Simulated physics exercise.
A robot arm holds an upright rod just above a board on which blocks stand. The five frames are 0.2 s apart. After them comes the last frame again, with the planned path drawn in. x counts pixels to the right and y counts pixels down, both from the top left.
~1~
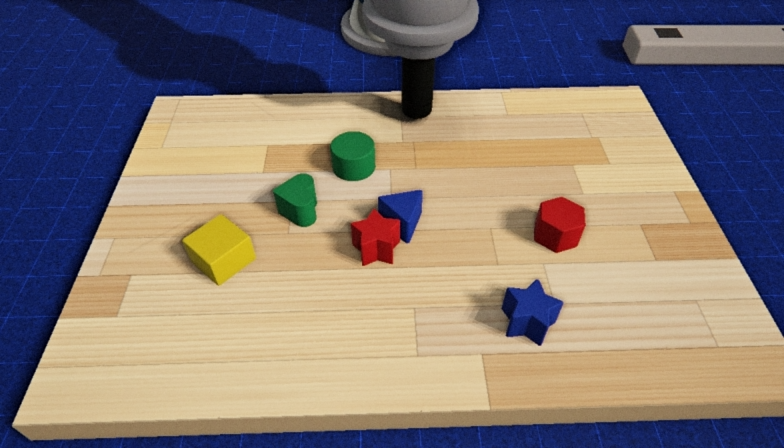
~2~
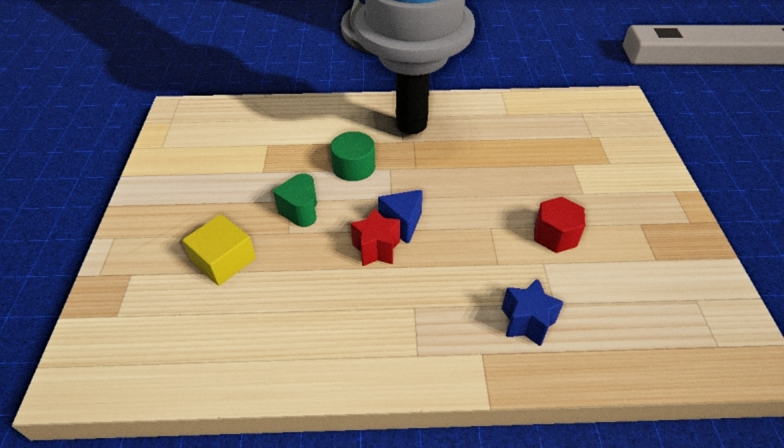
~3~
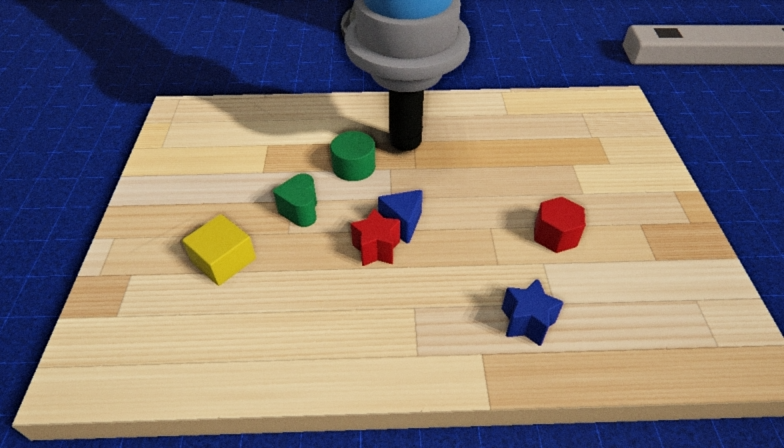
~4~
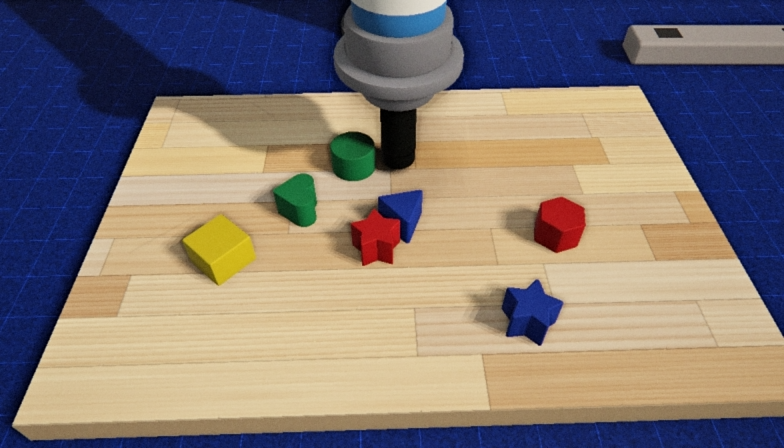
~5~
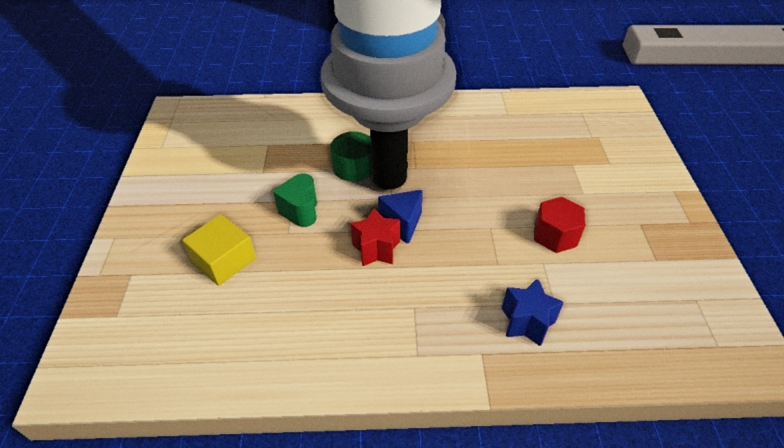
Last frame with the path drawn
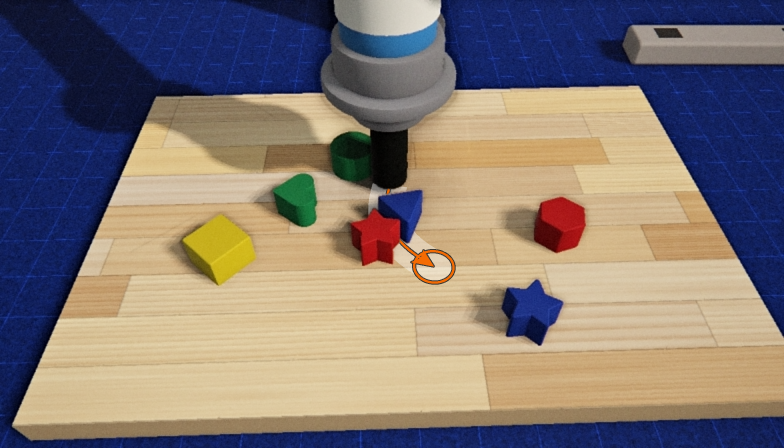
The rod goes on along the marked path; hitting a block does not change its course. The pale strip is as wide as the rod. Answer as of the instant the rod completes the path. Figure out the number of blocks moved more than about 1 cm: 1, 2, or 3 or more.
Going by the path, two of them shift by more than about 1 cm.
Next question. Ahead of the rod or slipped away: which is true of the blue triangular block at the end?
Ahead to the end.
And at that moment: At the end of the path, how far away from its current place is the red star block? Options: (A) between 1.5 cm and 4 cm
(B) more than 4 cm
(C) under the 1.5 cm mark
A.
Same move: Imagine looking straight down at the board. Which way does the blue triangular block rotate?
It is turned anticlockwise.
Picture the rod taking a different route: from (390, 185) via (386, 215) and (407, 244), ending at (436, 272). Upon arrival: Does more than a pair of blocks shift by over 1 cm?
Going by the path, no.
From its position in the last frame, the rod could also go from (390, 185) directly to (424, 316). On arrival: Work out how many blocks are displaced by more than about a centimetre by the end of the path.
I'm going with two.
The line goes from (390, 185) through (387, 214) and (402, 243) to (434, 266).
On the path given first. One third of the way, rod at (387, 207); blue triangular block at (408, 211), turned 25° anticlockwise.
Two thirds of the way, rod at (402, 237); red star block at (373, 249), turned 50° clockwise; blue triangular block at (433, 237), turned 55° anticlockwise.
At the end, rod at (434, 260); green circle unmoved; red star block at (373, 251), turned 60° clockwise; blue triangular block at (468, 261), turned 50° anticlockwise.
